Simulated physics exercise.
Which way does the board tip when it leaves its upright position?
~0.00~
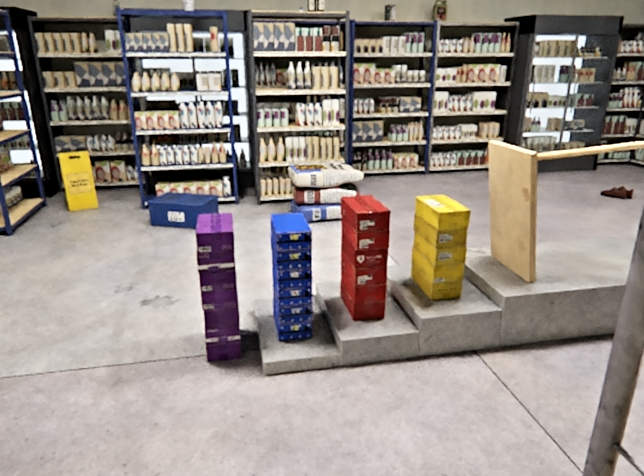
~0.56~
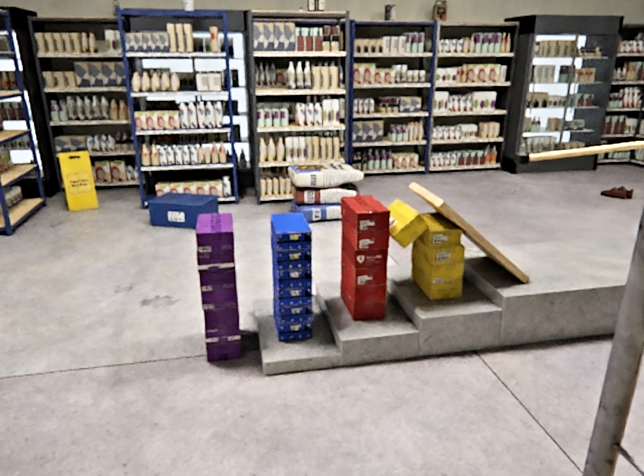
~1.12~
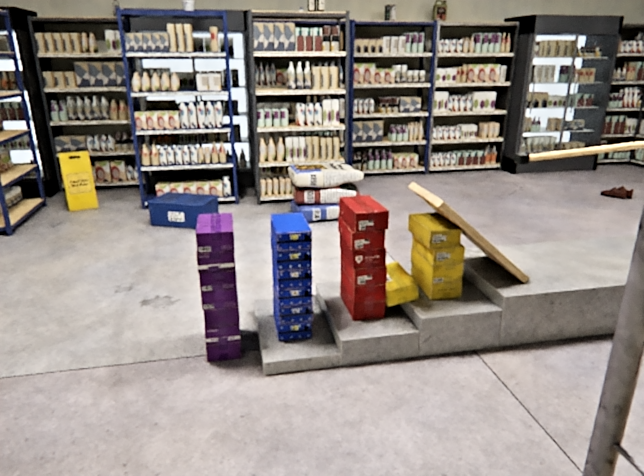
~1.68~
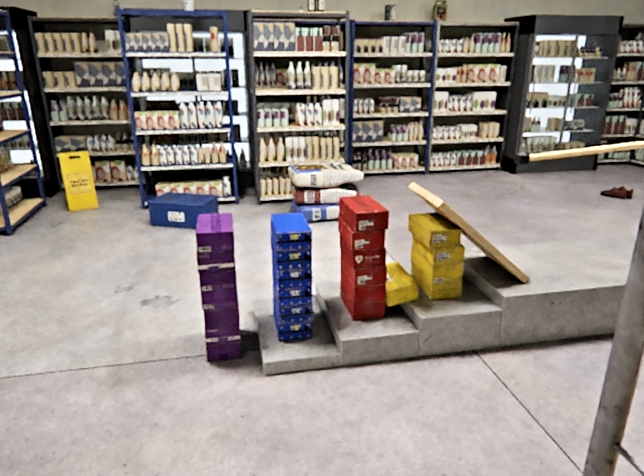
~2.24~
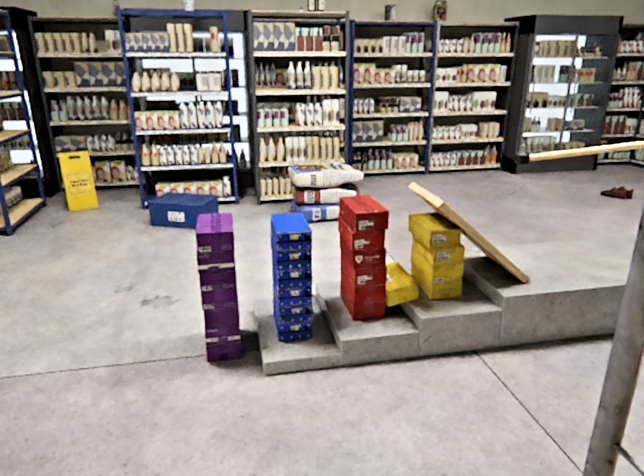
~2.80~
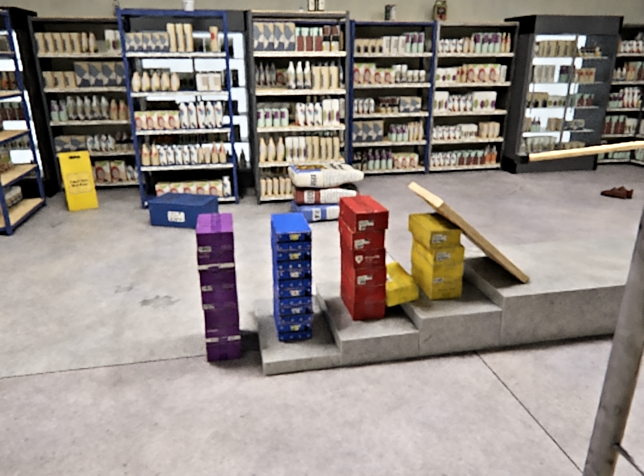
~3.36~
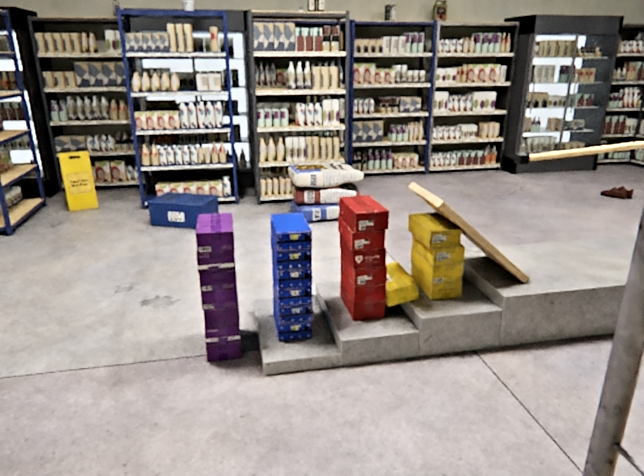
The board tips to the left, coming to lean against the yellow column of boxes.
